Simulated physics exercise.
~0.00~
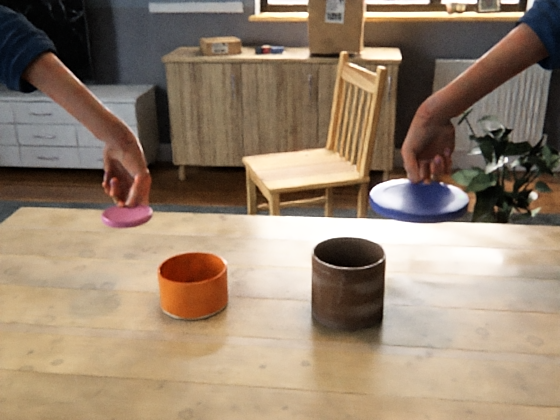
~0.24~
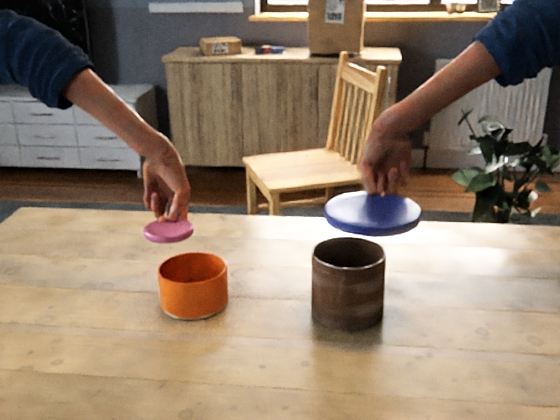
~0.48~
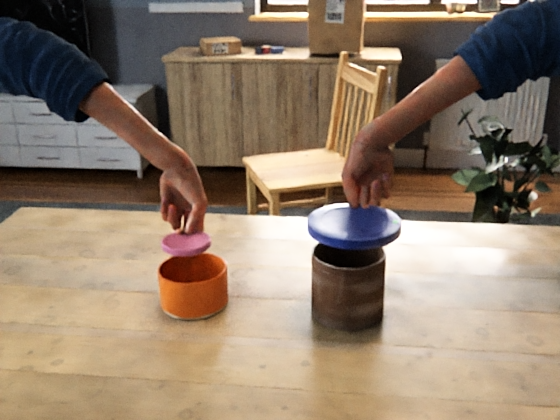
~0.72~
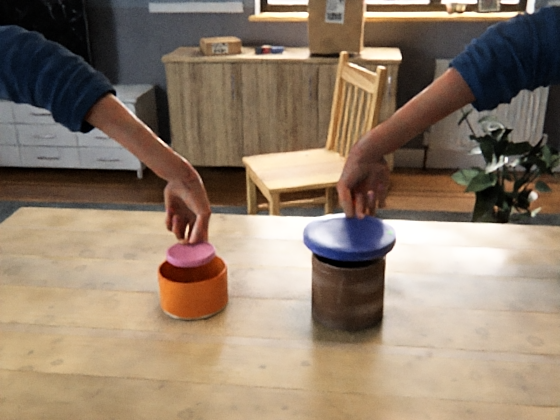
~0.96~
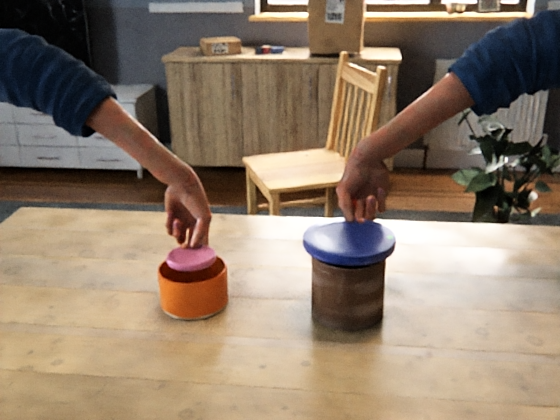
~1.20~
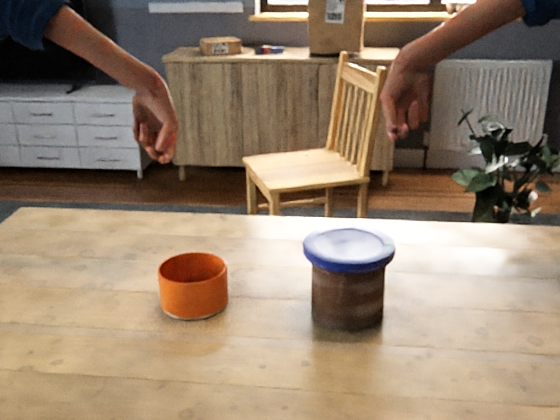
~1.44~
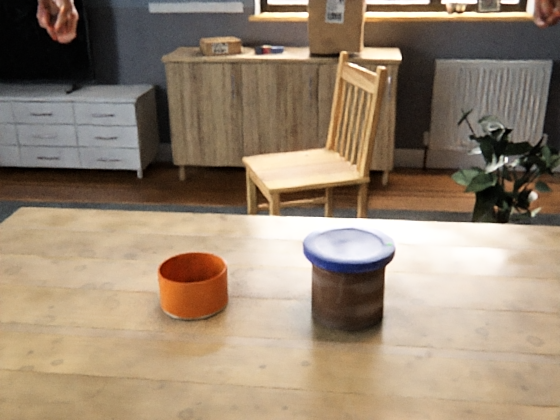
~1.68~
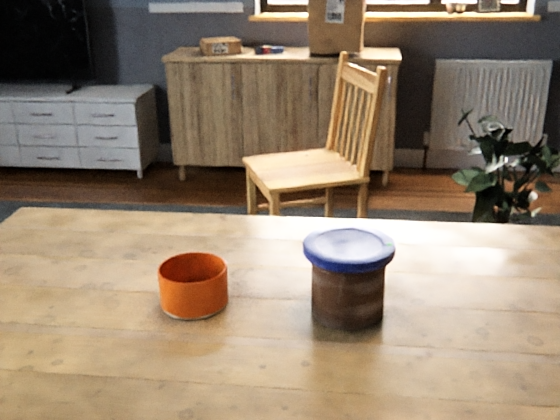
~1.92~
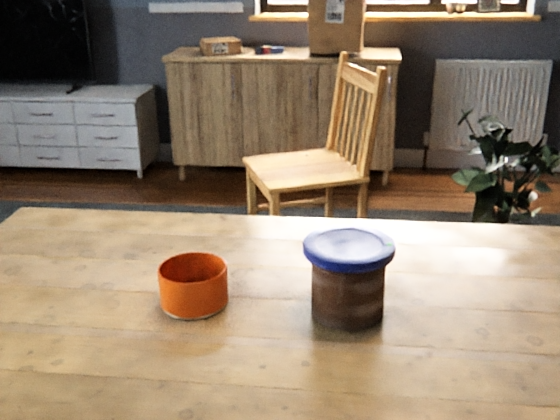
Two hands release a pink disc that drops inside the orange pot and a blue lid that covers the brown one.
